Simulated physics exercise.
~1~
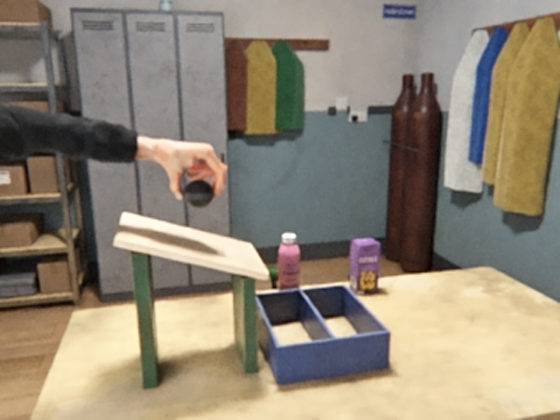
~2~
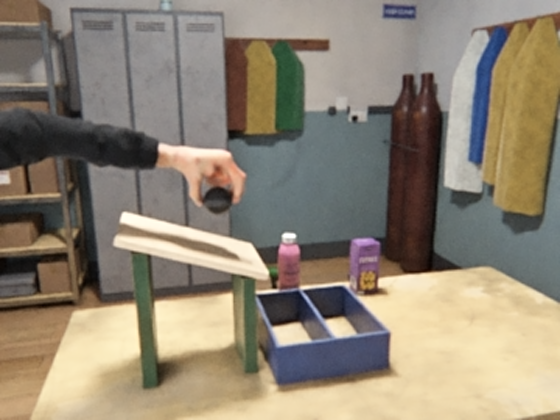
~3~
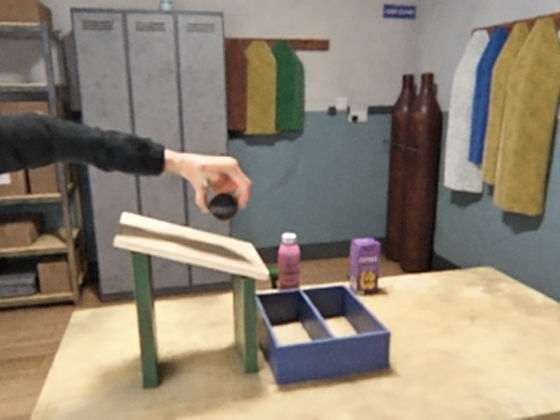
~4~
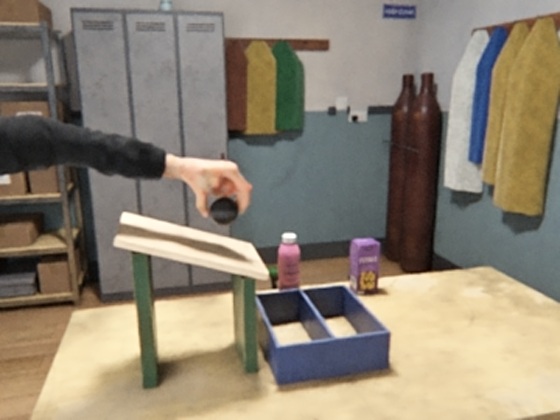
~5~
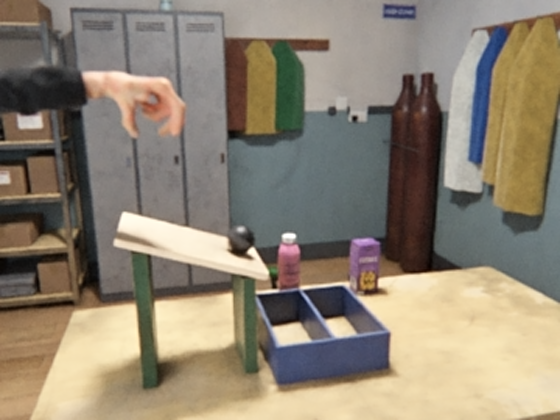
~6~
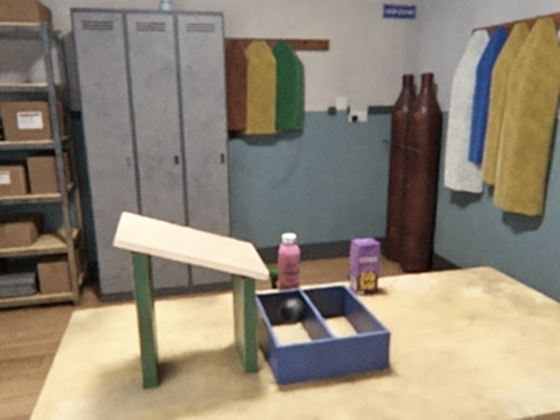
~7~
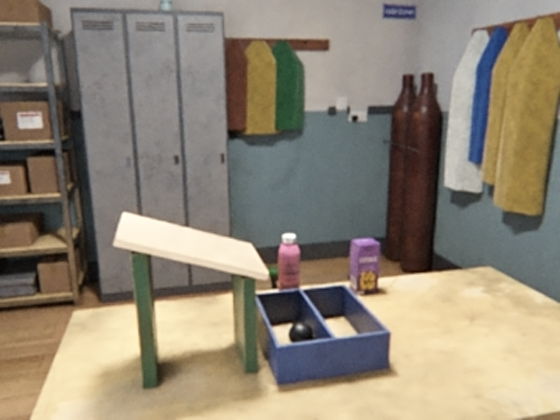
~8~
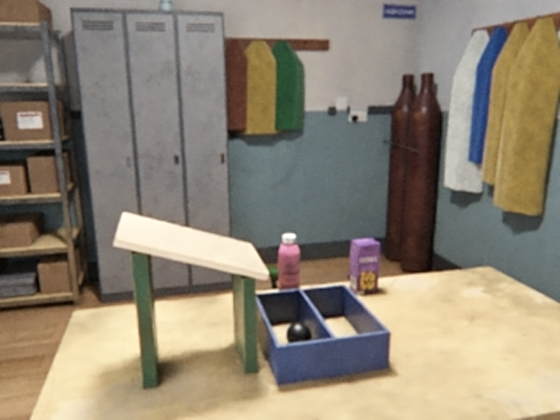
Hand releasing a black ball above a slanted board, the ball rolling down right and settling in the blue tray's nearer bay.
